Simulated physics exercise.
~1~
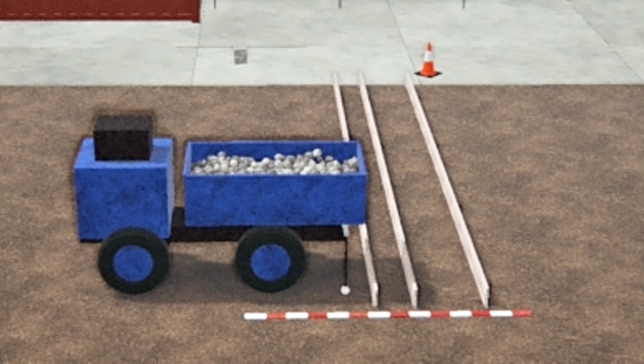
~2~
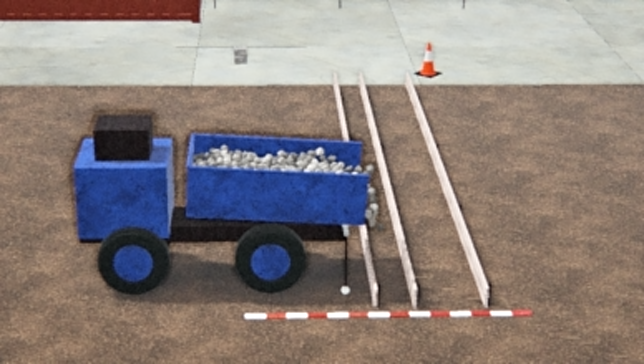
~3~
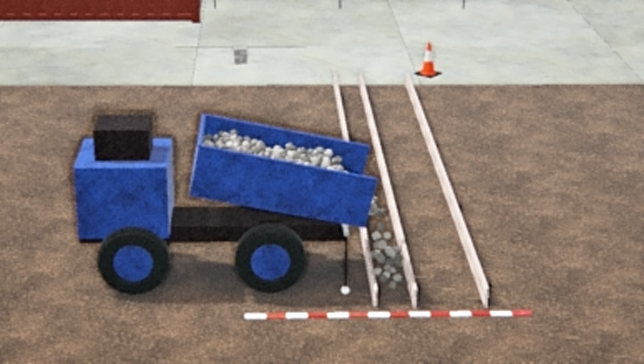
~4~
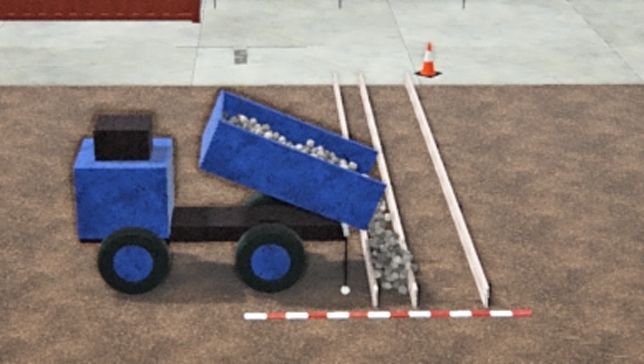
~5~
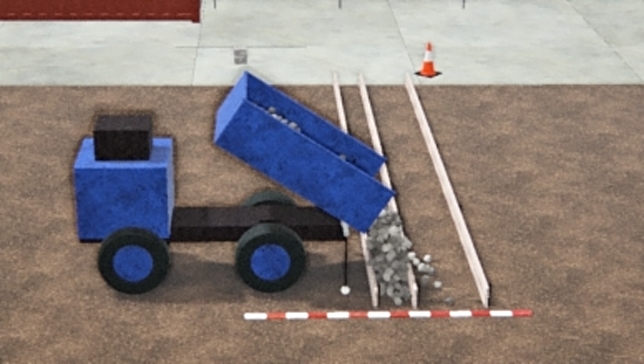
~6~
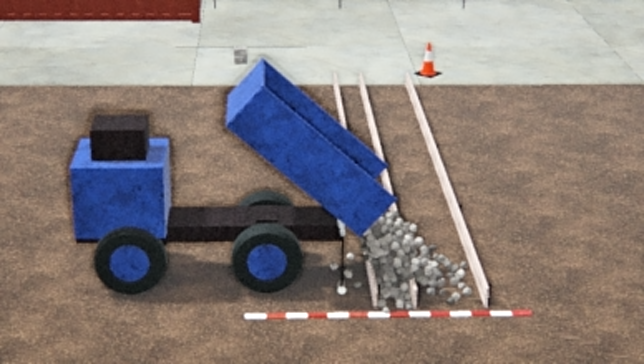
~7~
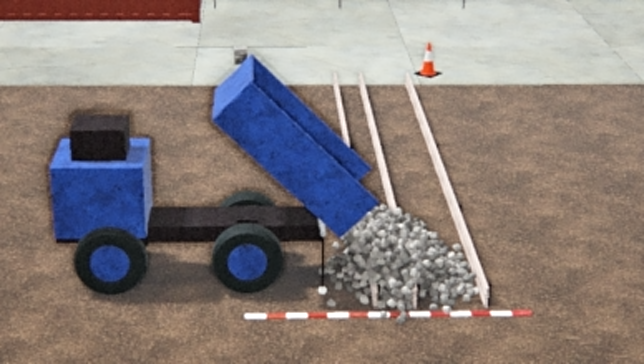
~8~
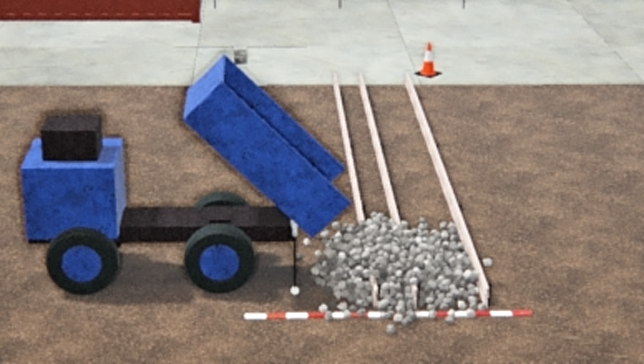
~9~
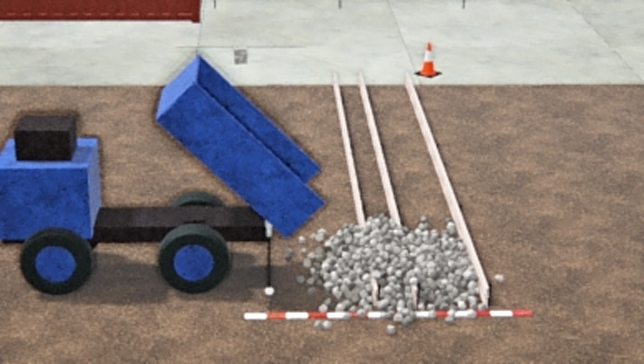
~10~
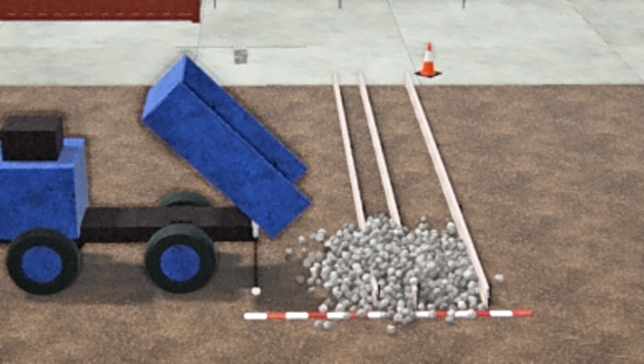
A blue truck tipped its bed up steeply and poured grey stones over pale boards on the dirt, then rolled left with the bed still raised, leaving a wide, low heap spread around the boards' near ends beside a red-and-white striped staff.
